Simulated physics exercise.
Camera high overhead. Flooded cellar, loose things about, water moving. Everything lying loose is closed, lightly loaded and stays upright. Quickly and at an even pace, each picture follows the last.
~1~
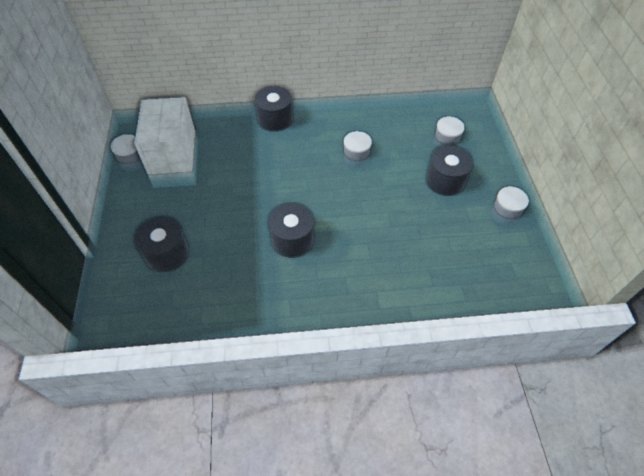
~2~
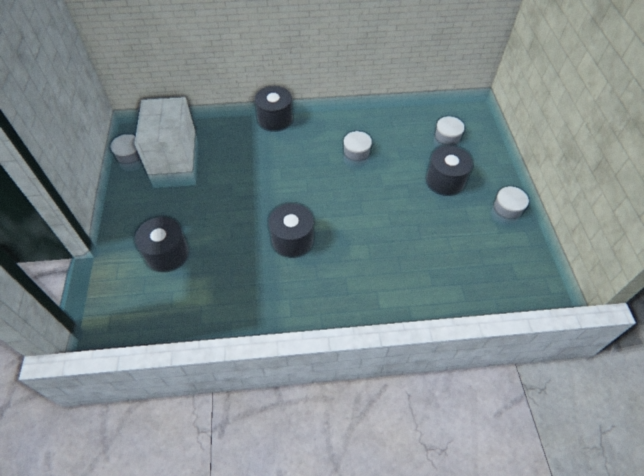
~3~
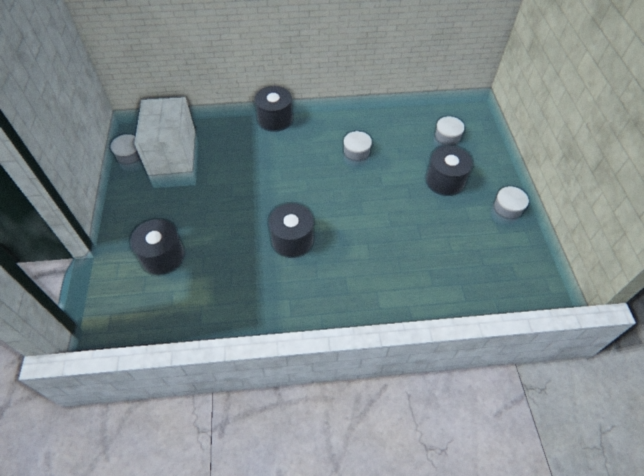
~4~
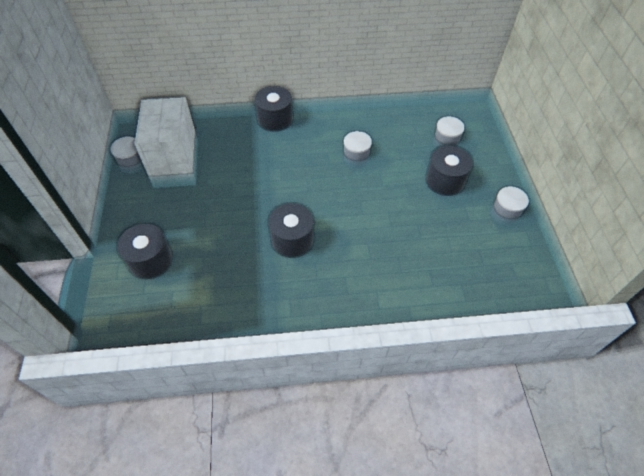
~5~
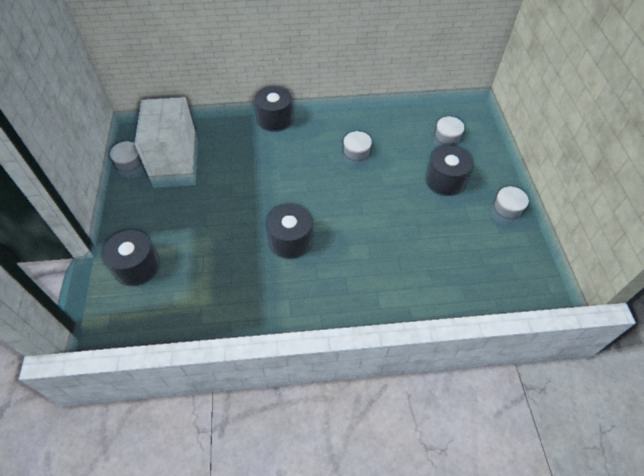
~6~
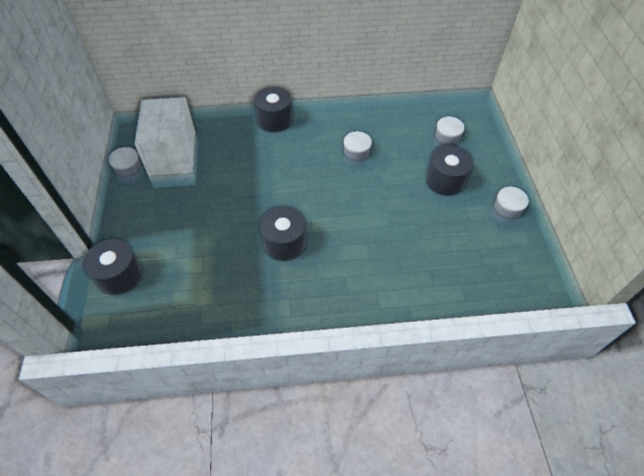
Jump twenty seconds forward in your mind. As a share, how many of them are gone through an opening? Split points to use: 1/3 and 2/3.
From 1/3 to 2/3.
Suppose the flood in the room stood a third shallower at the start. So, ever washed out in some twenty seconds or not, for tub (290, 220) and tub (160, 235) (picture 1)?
Escapes, escapes.
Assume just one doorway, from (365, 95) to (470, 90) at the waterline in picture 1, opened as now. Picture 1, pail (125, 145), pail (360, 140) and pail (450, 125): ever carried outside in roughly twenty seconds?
Ordered result: Retained / exited / exited.
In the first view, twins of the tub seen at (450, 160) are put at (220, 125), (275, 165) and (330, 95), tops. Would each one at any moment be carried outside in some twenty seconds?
One after the other: Through, carried outside, kept in.
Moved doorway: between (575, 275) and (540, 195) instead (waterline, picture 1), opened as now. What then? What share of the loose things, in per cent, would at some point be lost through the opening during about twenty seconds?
Roughly 60 in a hundred.
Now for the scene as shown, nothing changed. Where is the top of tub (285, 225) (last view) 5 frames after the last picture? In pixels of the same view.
That would put it around (237, 241).
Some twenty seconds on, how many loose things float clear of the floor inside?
2 of them.
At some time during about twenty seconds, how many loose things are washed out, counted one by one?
I count 3 of them.
A moment on, 1 of 8 are out; 7 afloat.
Next, 1 of 8 are out; 6 afloat.
Later, 3 of 8 are out; 3 afloat.
In the end, 3 of 8 are out; 2 afloat.
